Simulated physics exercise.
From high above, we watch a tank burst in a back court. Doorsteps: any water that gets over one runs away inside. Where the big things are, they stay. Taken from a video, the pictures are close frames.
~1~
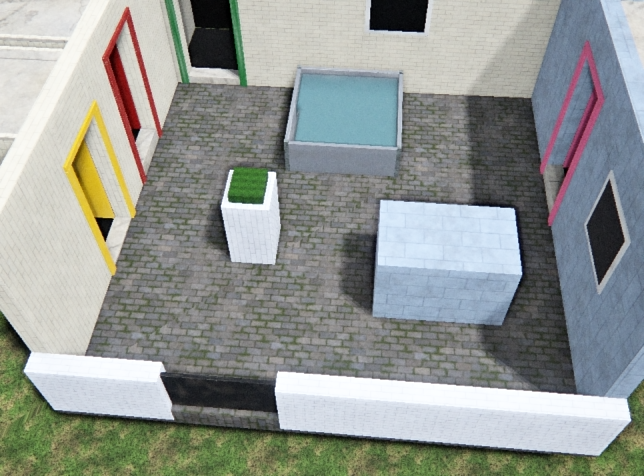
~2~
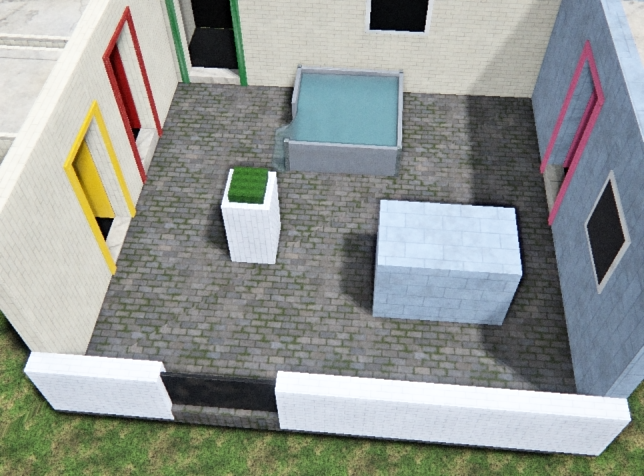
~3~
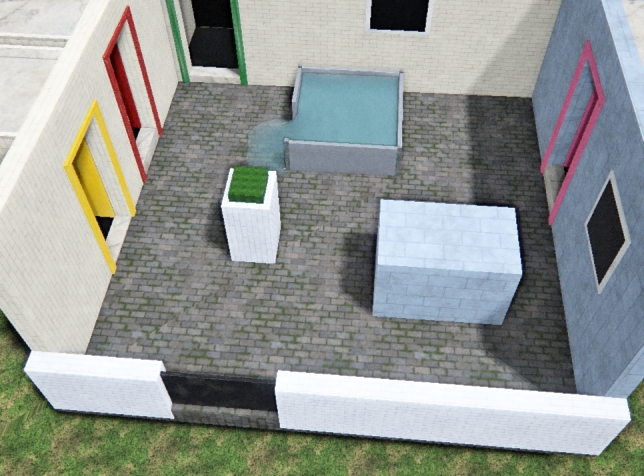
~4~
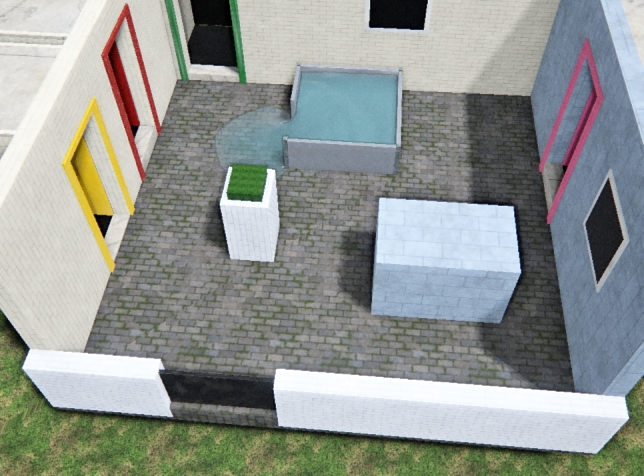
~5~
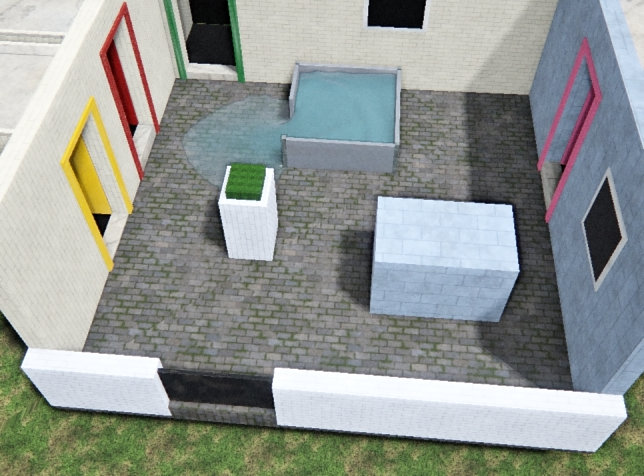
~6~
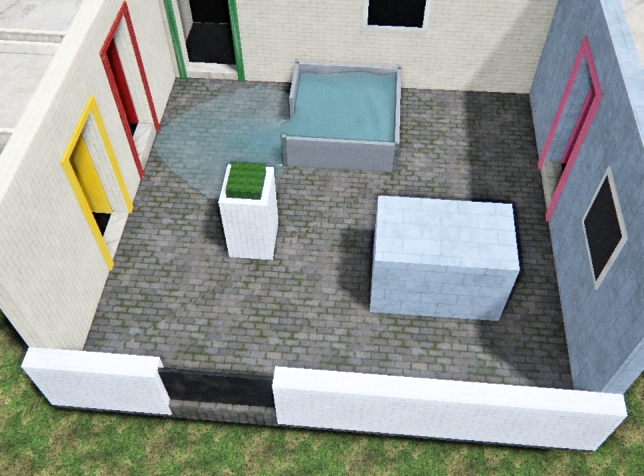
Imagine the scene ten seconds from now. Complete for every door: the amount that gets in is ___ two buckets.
Pink door: At most; green door: At most; yellow door: More than; red door: At most.
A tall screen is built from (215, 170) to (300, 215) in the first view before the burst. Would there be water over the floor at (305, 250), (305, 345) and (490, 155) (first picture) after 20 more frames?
Taking the points in the order given, they are high and dry, high and dry and high and dry.
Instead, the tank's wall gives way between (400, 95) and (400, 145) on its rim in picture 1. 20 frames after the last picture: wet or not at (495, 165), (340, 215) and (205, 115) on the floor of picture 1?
In turn: Under water, no water, not flooded.
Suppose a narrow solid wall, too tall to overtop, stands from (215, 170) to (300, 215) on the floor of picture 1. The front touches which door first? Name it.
It turns out to be the red one.
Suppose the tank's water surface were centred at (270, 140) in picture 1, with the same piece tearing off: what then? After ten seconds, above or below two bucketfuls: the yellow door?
Log: Yellow door breaks the limit.
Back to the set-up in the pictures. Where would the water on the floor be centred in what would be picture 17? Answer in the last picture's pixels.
Near (274, 140) in the last view.
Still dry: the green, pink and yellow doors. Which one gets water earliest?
The answer here is the green one.
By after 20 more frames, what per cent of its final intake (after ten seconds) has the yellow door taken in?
Roughly 40 percent.
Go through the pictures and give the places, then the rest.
The tank at (346, 110) is whole and still, in the first picture.
The front is at a hidden place, out from the gap at (293, 141), in the second picture.
Water pours out at (294, 141) and has run to (259, 128), in the third picture.
Water pours out at (292, 140) and has run to (222, 135), in the fourth picture.
Water pours out at (291, 138) and has run to (191, 135), in the fifth picture.
The front is at (158, 143), out from the gap at (291, 137), in the sixth picture.
A moment on, water covers 20 % of the floor; the pink door not reached, the green door wet at the sill, nothing in, the yellow door not reached, the red door wet at the sill, nothing in.
Next, water covers 25 % of the floor; the pink door not reached, the green door wet at the sill, nothing in, the yellow door under two buckets in, the red door wet at the sill, nothing in.
Then, water covers 35 % of the floor; the pink door not reached, the green door under two buckets in, the yellow door over two buckets in, the red door under two buckets in.
Later, water covers 50 % of the floor; the pink door not reached, the green door under two buckets in, the yellow door over two buckets in, the red door under two buckets in.
In the end, water covers 70 % of the floor; the pink door not reached, the green door under two buckets in, the yellow door far over two buckets in, the red door under two buckets in.
